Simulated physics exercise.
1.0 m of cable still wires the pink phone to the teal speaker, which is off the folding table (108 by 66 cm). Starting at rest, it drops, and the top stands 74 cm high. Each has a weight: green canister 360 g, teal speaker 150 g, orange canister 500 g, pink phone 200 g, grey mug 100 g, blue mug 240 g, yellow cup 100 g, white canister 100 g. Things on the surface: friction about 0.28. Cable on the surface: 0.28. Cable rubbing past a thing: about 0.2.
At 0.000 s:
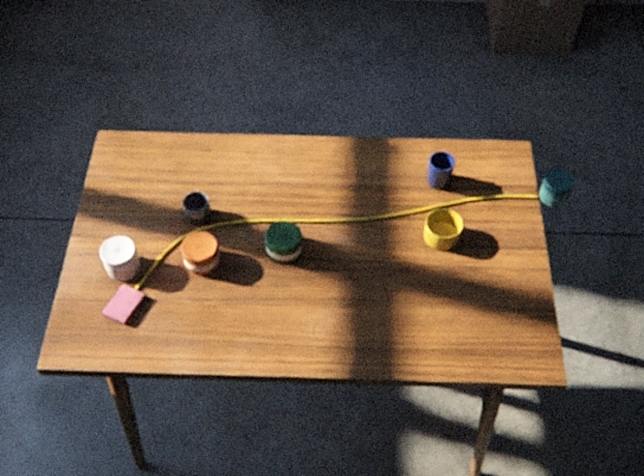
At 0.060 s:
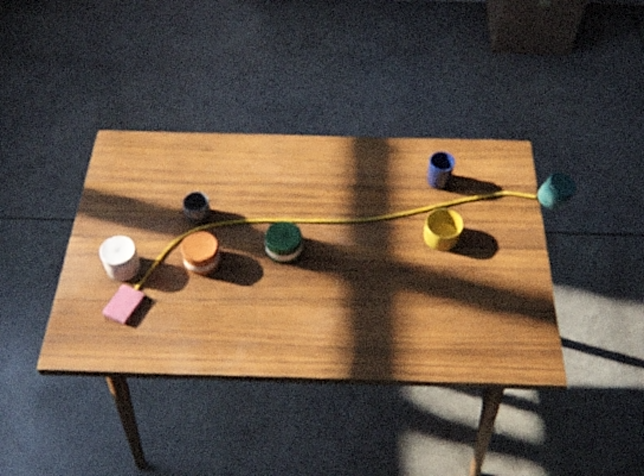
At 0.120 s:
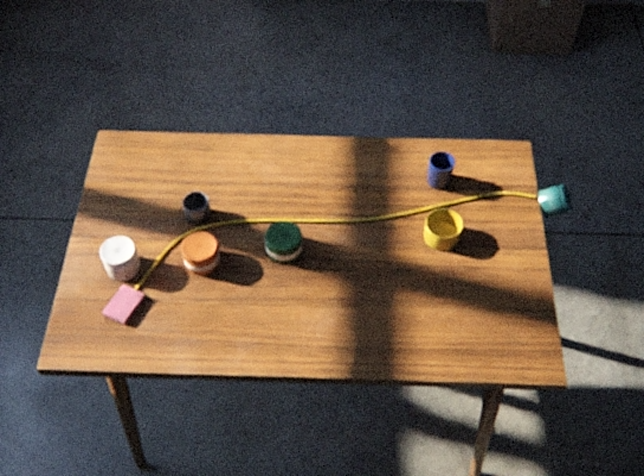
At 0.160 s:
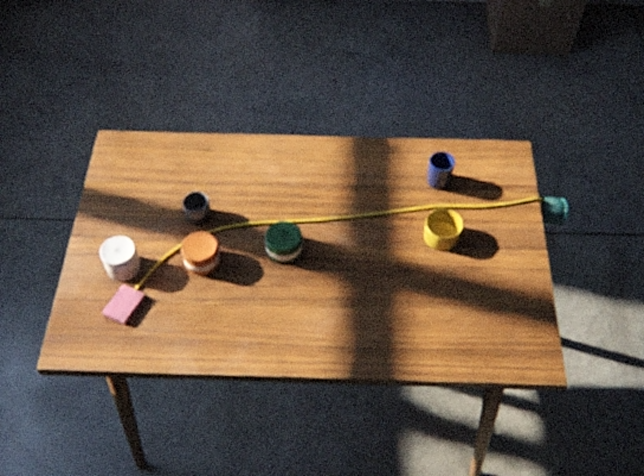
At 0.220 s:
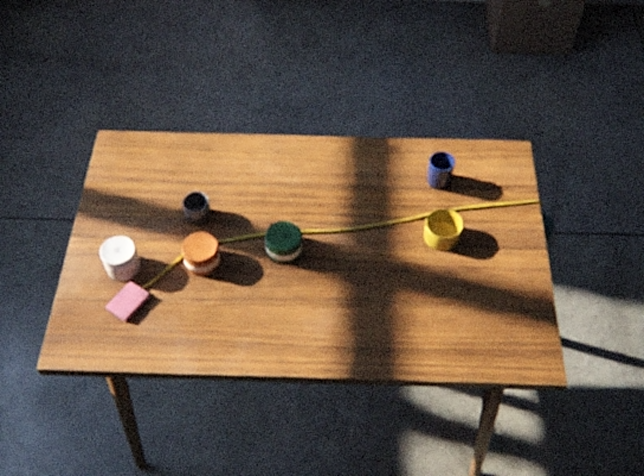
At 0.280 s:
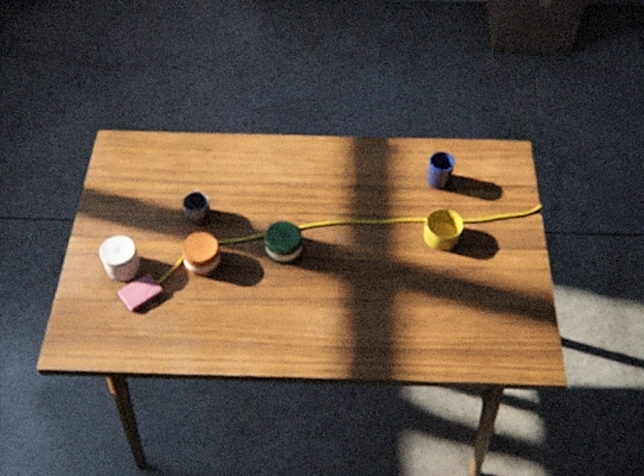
A wooden folding table stands on a dark floor crossed by patches of sunlight, seen from high above by a camera that stays still. White, orange and green canisters, grey and blue mugs and a yellow cup sit around a yellow cable linking a pink phone at left to a teal speaker off the right edge. The speaker turns and drops from view, the cable straightens, and the phone slides slightly rightward.
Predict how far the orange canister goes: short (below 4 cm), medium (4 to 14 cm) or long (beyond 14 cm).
It ends in the short range.
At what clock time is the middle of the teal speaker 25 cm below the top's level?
Clock time: Not at all.
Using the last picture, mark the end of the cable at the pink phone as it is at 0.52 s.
Around (184, 257).
By 0.5 s, the cable's tail end at (184, 257); pink phone 13 cm off its start, teal speaker over the edge.
By 0.7 s, the cable's tail end at (188, 255); orange canister 1 cm off its start, pink phone 14 cm off its start, teal speaker over the edge.
By 1.0 s, the cable's tail end at (188, 255); orange canister 1 cm off its start at (205, 246), pink phone 14 cm off its start at (169, 258), teal speaker over the edge.
By 1.2 s, the cable's tail end at (188, 255); orange canister 1 cm off its start, pink phone 14 cm off its start, teal speaker over the edge.
By 2.4 s, the cable's tail end at (188, 255); orange canister 1 cm off its start at (205, 246), pink phone 14 cm off its start at (169, 258), teal speaker over the edge.
